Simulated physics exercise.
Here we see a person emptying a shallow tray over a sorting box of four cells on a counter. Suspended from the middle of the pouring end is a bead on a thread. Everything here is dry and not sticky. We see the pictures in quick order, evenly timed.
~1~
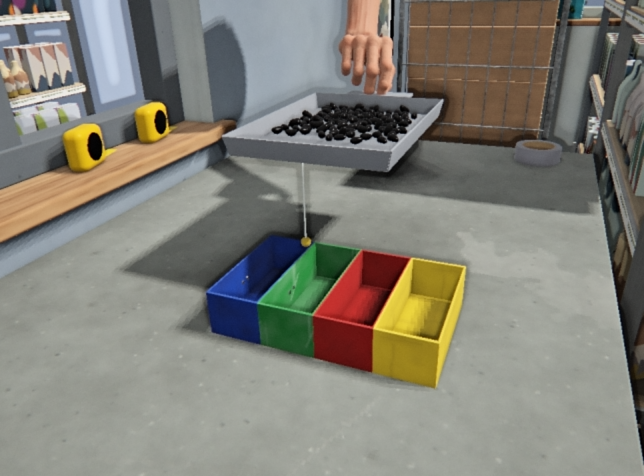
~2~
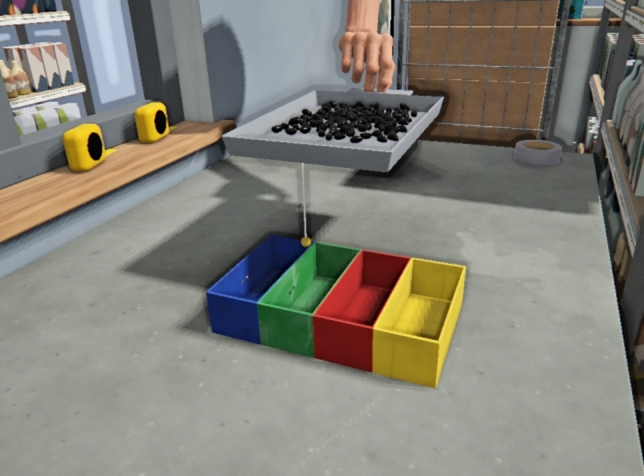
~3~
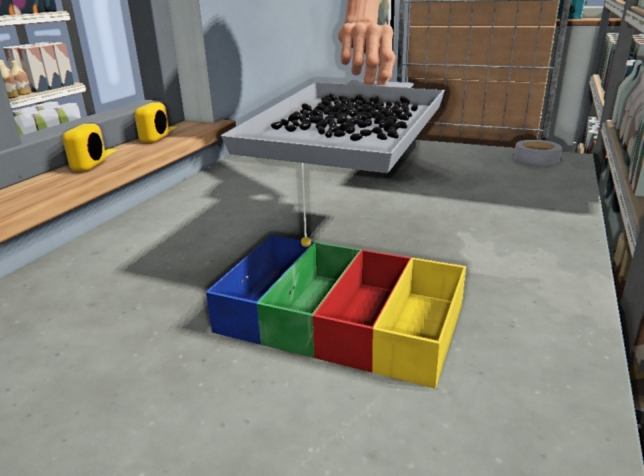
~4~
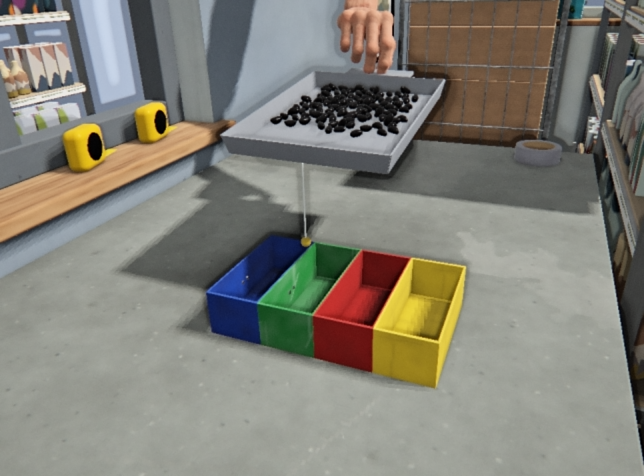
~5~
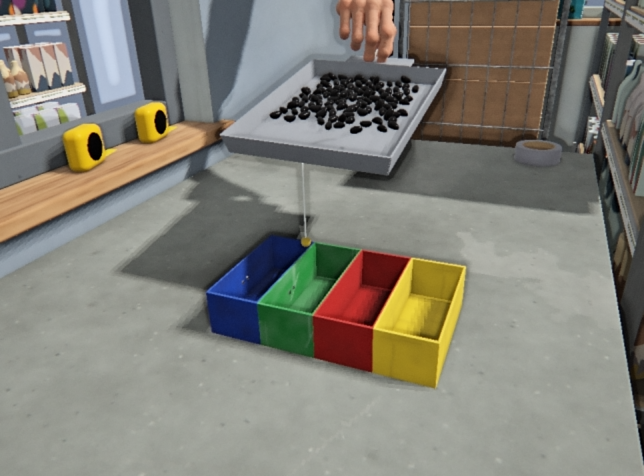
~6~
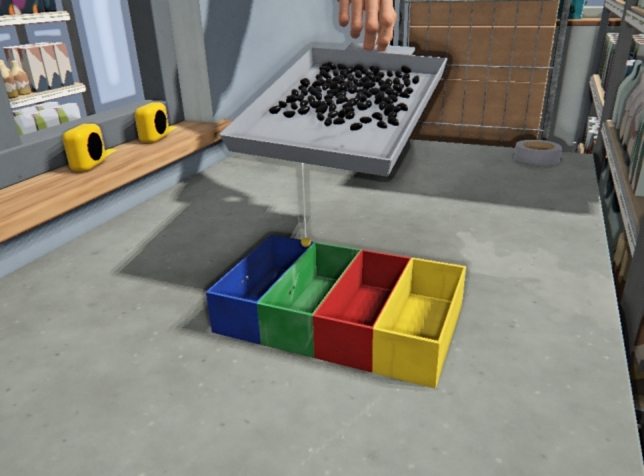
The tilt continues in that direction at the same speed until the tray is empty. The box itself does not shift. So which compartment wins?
The red one wins.
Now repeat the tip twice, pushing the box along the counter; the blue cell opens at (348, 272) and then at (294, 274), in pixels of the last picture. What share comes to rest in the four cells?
70 and 90 in a hundred, in turn.
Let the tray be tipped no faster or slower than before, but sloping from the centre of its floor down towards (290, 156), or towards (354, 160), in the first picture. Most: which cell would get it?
So the first one goes to the blue cell and the second to that red cell.
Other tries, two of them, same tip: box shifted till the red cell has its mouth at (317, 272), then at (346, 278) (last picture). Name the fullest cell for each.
In turn: The yellow cell; the cell in red.
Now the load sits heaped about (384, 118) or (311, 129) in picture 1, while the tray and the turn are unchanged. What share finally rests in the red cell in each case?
It comes to about 60 per cent the first time and about 30 per cent the second.
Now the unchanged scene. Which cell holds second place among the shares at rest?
Second: That green cell.
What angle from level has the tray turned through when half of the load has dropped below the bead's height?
About 105° of tilt.
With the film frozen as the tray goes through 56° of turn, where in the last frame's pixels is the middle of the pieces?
Centre estimate: (330, 139).
Just after the last frame, tray tipped steeply; almost all on the tray; just a few falling or outside the box.
A moment on, tray tipped right over; the larger part on the tray; about a tenth in the red cell; just a few in the green cell; just a few in the blue cell; just a few in the yellow cell; about a tenth falling or outside the box.
Further on, tray tipped past a quarter turn; roughly half in the red cell; roughly a quarter in the green cell; roughly a quarter in the blue cell; just a few in the yellow cell; just a few falling or outside the box.
When it is over, tray tipped past a quarter turn; roughly half in the red cell; roughly a quarter in the green cell; roughly a quarter in the blue cell; just a few in the yellow cell; just a few outside the box.
